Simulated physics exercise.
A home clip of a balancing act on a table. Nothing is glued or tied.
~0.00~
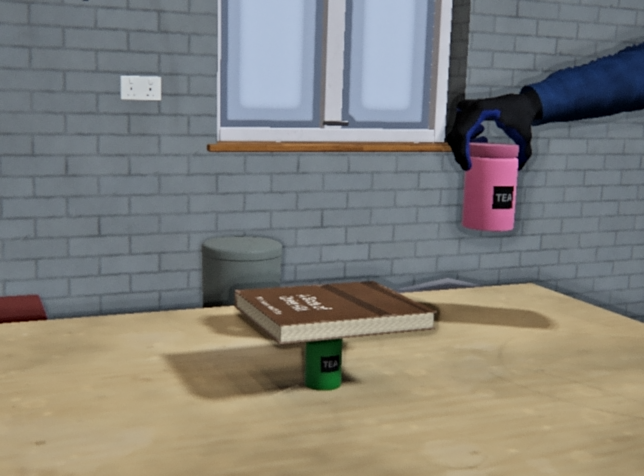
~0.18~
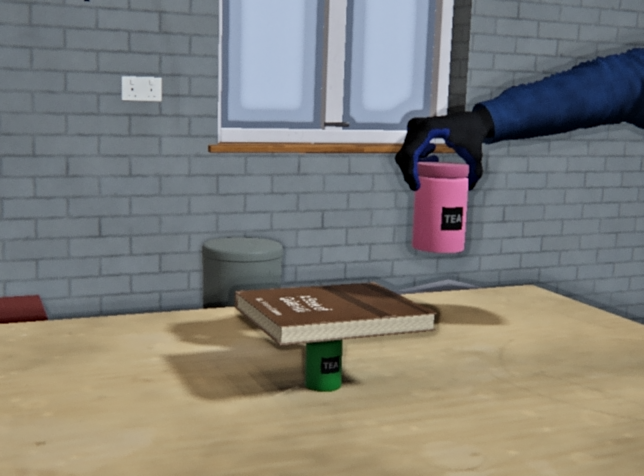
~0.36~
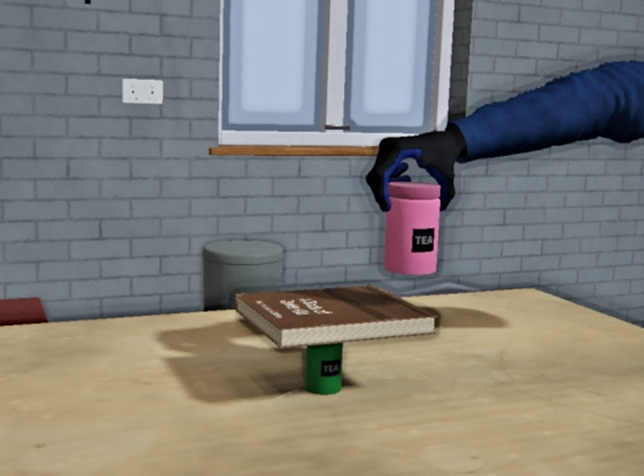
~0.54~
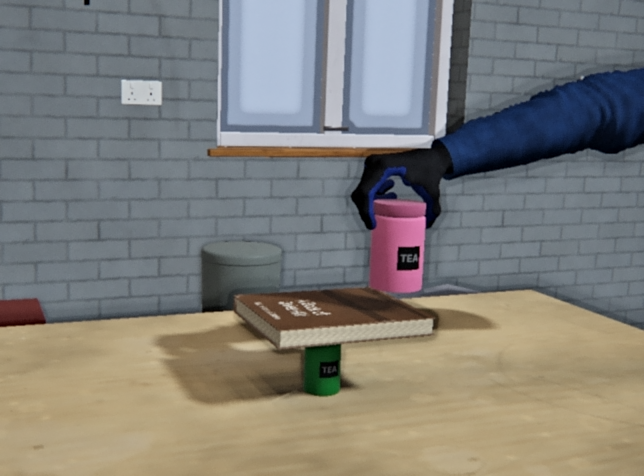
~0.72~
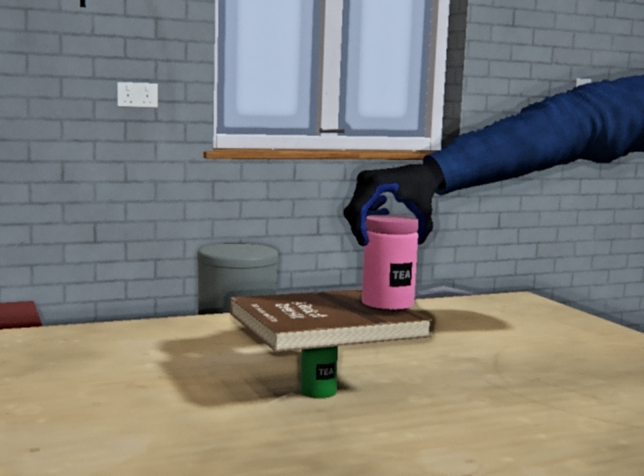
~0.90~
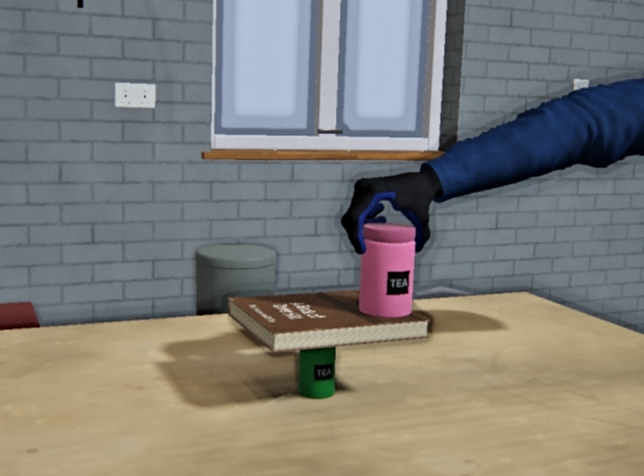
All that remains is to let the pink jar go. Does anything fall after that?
Outcome: The stack loses its balance.
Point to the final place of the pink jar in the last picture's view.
Near (502, 372).
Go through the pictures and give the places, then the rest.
The first frame shows on its way; pink jar (490, 186); green shaker (324, 352).
The second frame shows on its way; pink jar (440, 206); green shaker (324, 353).
The third frame shows on its way; pink jar (412, 227); green shaker (324, 356).
The fourth frame shows on its way; pink jar (397, 245); green shaker (323, 358).
The fifth frame shows on its way; pink jar (390, 261); green shaker (319, 360).
The sixth frame shows in place under the hand; pink jar (387, 269); green shaker (317, 360).
Around 1.30 s, pink jar now fallen; brown book rocked 65° from its first pose.
Around 1.70 s, brown book rocked 58° from its first pose; green shaker rocked 20° from its first pose.
Around 2.10 s, brown book now fallen; green shaker on its side.
Finally (2.4 s), fallen, pink jar and brown book; down or leaning hard in the stack, green shaker. Final places as the last picture's camera would see them, pink jar near (502, 372). The stack comes apart.
